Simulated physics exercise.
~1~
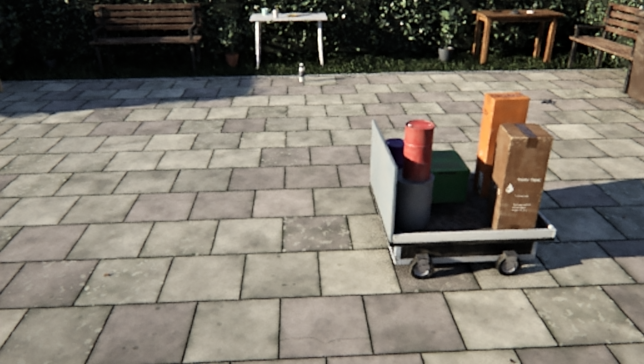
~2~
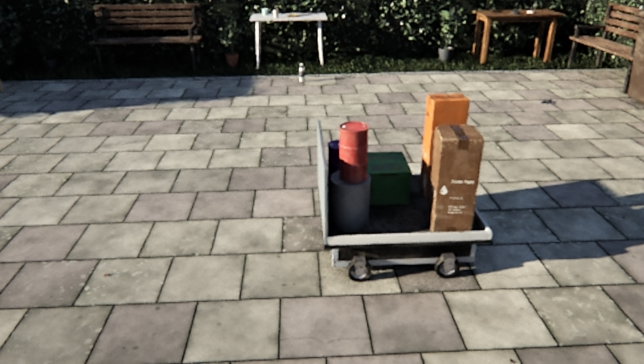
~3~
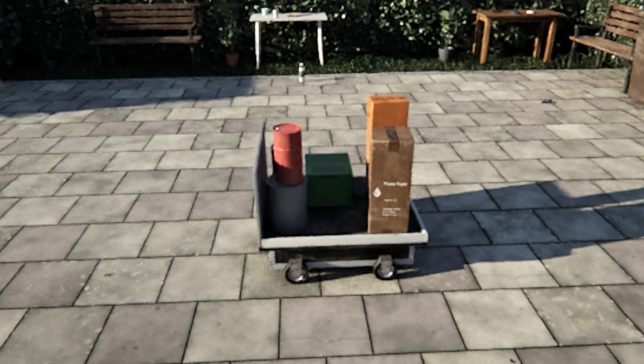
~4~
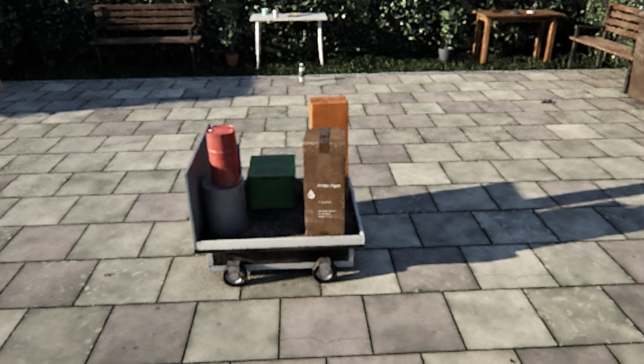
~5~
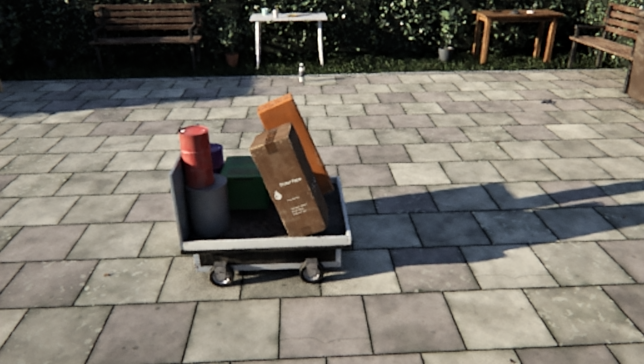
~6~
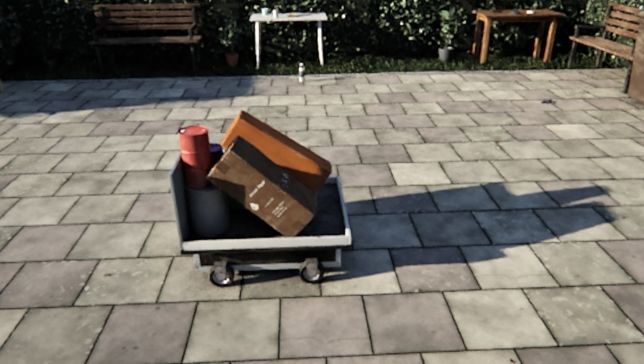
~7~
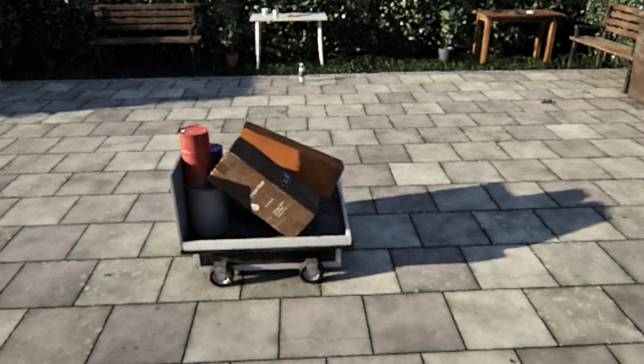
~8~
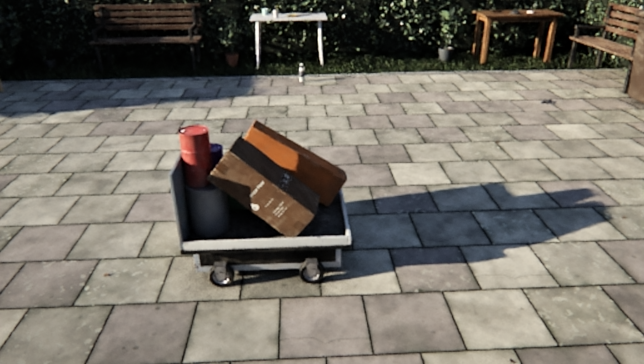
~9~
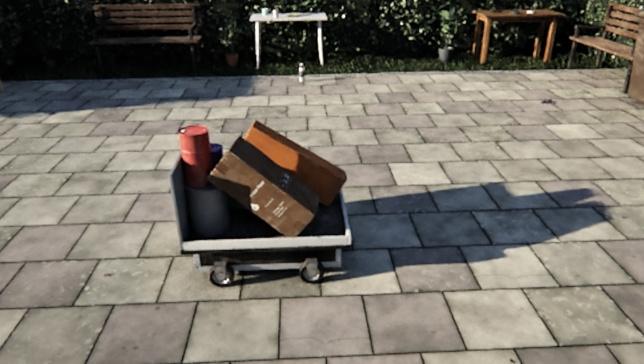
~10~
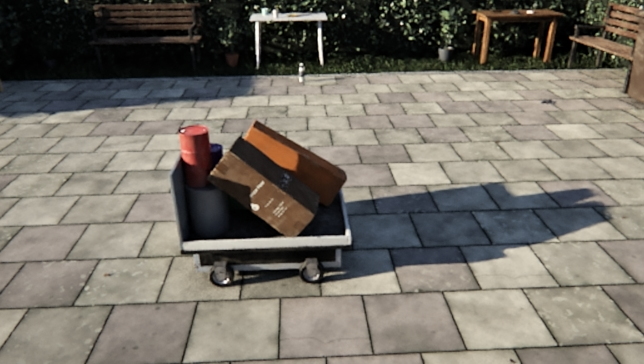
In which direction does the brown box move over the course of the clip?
The brown box moves to the left, riding along on the cart and then tipping that way as the cart stops.
